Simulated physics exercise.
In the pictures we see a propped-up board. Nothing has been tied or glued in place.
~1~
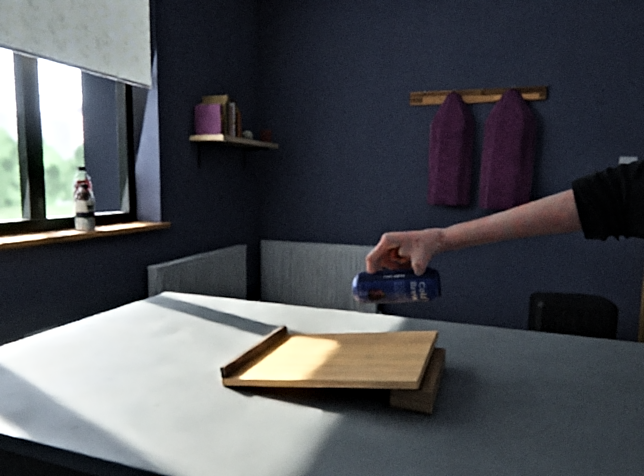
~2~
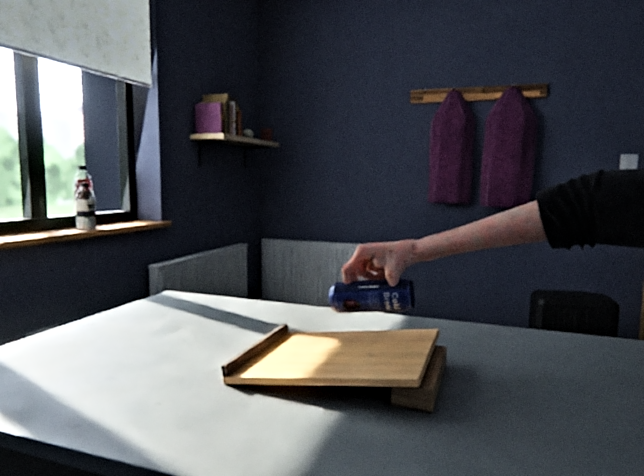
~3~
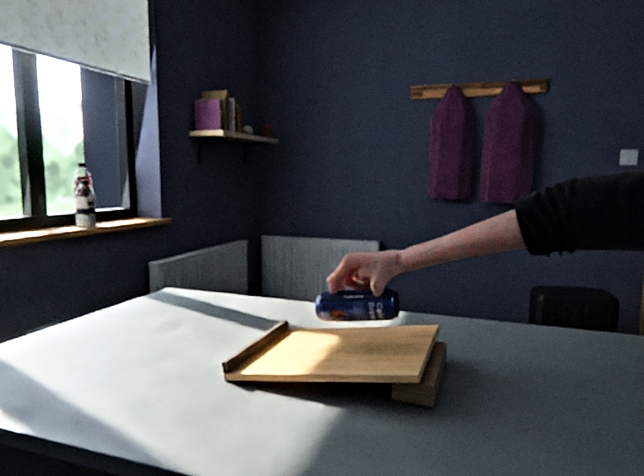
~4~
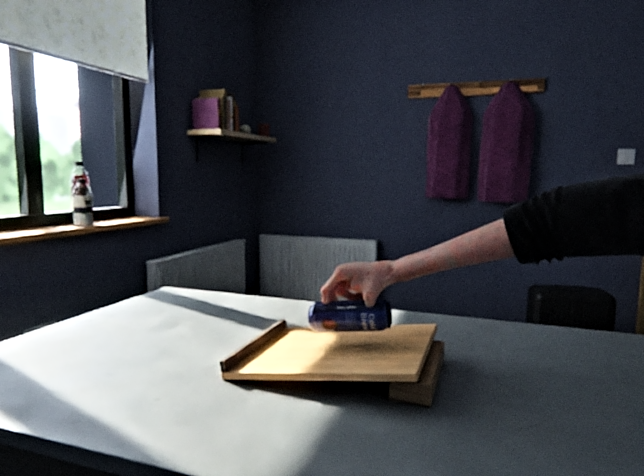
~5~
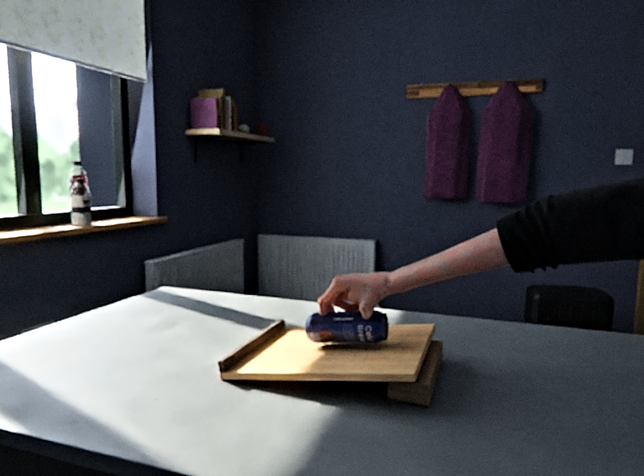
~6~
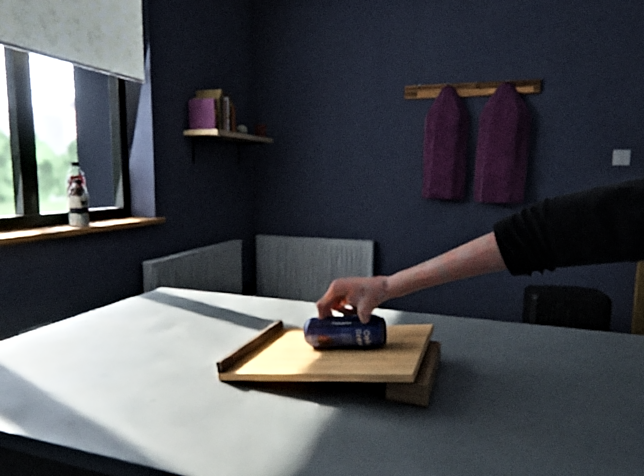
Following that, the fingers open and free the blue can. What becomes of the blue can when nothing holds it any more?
Motionless.
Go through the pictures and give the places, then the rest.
Coming down; blue can (396, 286), in the first frame.
Coming down; blue can (371, 296), in the second frame.
Coming down; blue can (357, 306), in the third frame.
Coming down; blue can (349, 316), in the fourth frame.
Coming down; blue can (346, 327), in the fifth frame.
In place under the hand; blue can (344, 331), in the sixth frame.
Then, 0.20 s later than the last frame, all is still.
Then, 0.50 s later than the last frame, blue can resting near (344, 332).
When it is over, it is as before. End places, in pixels of the last picture, blue can near (344, 332). The blue can stays where it is put.
